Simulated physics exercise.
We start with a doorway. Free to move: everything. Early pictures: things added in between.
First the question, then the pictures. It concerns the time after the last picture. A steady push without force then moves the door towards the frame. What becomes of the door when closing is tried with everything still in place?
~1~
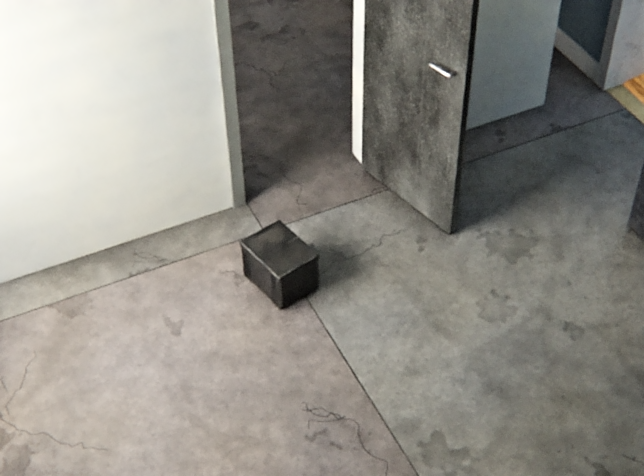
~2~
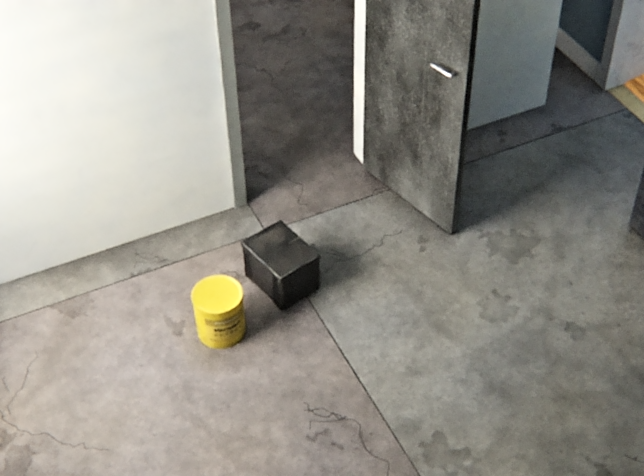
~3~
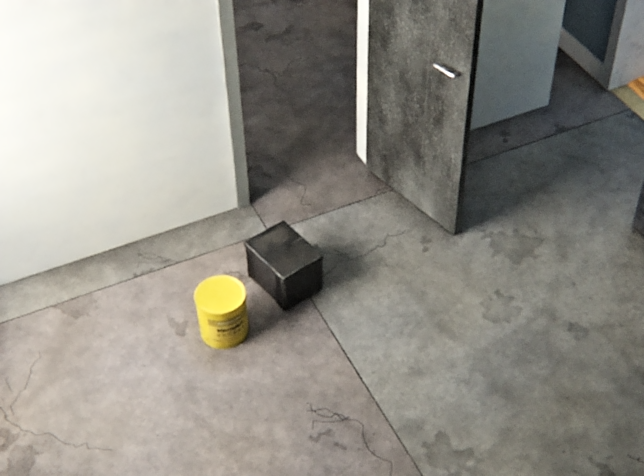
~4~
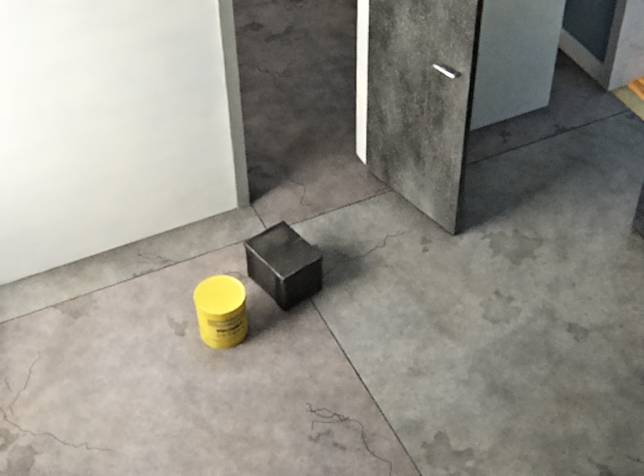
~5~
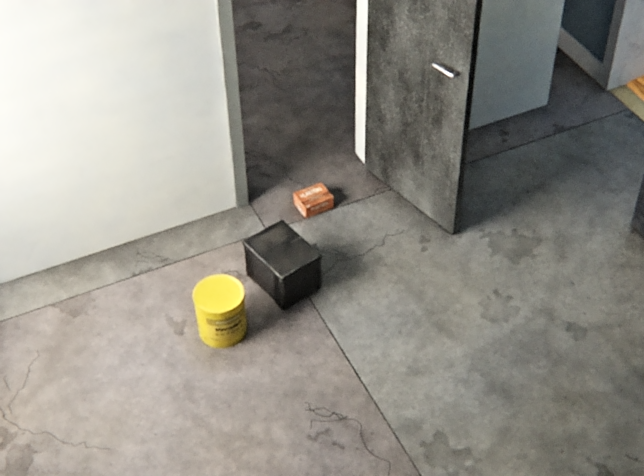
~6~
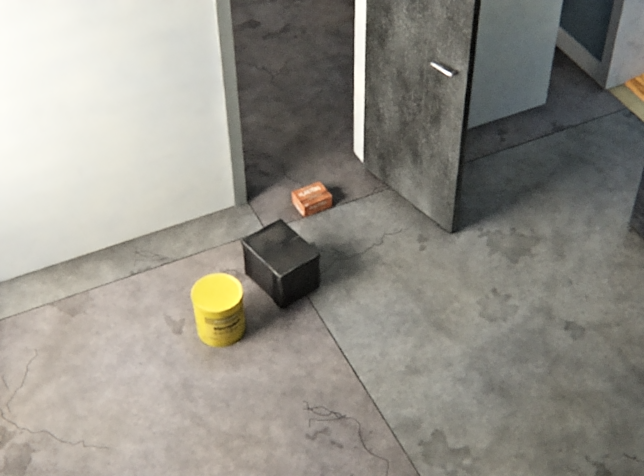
The attempt works.
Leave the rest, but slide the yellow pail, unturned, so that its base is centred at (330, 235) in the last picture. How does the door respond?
In the end the door is hindered.
Then, 1.70 s after the last picture, open by 57°.
Then, 2.80 s after the last picture, open by 18°; orange box slid about its own width near (294, 192).
At rest, open by 0°; moved from the start, orange box; the other 2 in place. Seen from the same camera at the end, orange box near (281, 175).
